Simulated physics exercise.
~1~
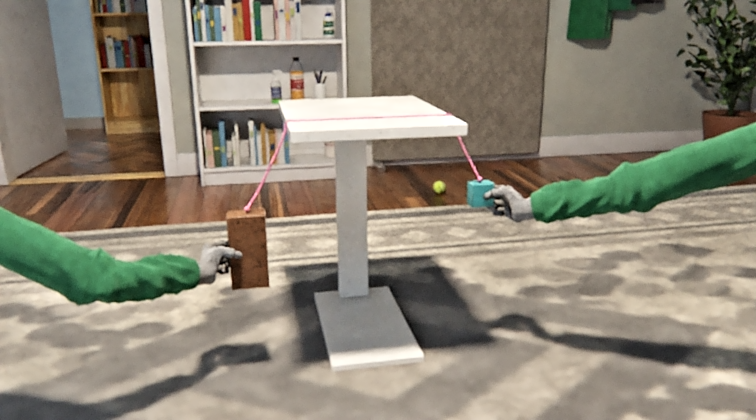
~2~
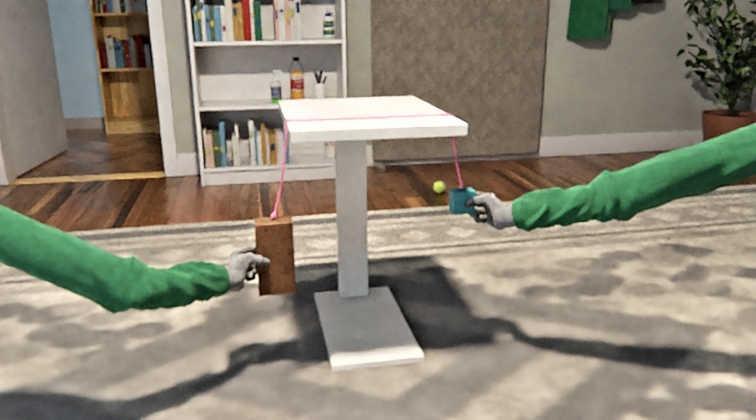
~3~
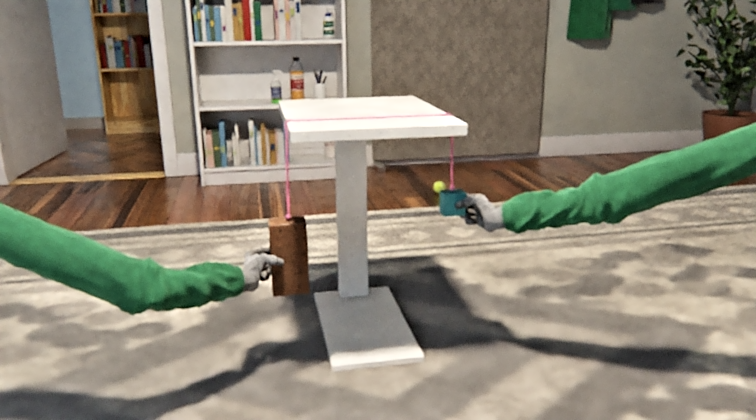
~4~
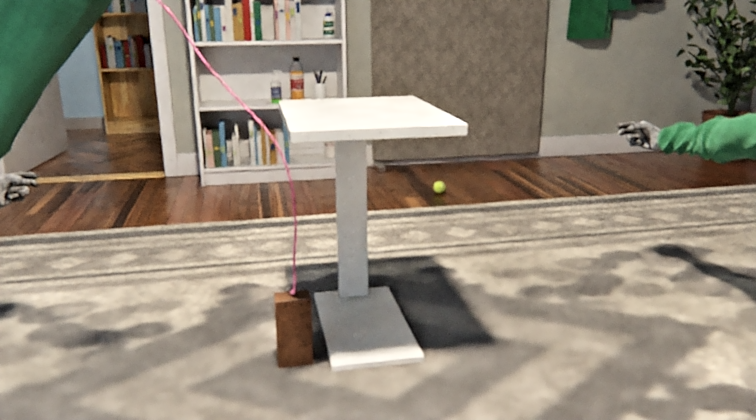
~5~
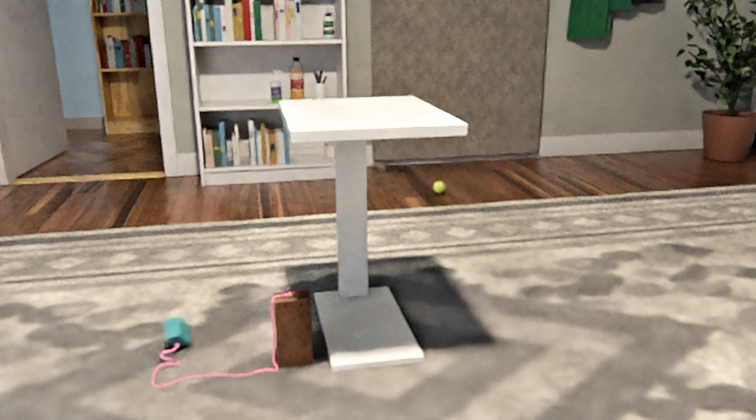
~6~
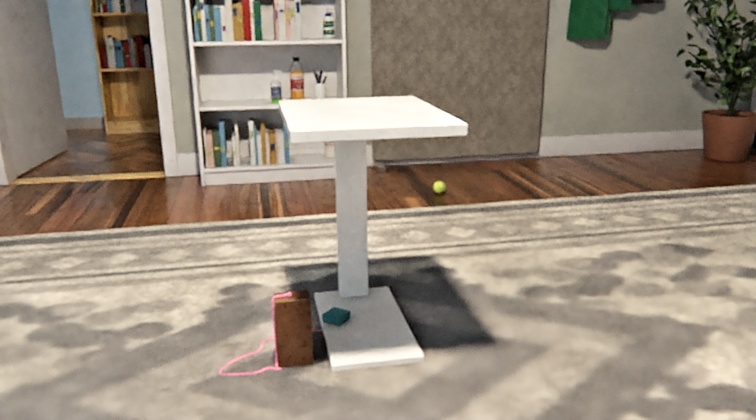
In a living room with bookshelves and a patterned grey rug, seen from the front by a still camera, a white side table has a pink string laid over its top. A brown block hangs at the left end and a small teal block at the right, each held by a green-sleeved hand. The hands bring both blocks inward until the string hangs straight, then let go and draw back. The brown block drops to the rug, pulling the string leftward over the table. The teal block lands at left, then shifts right and rests by the table's base, beside the brown block and slack string.
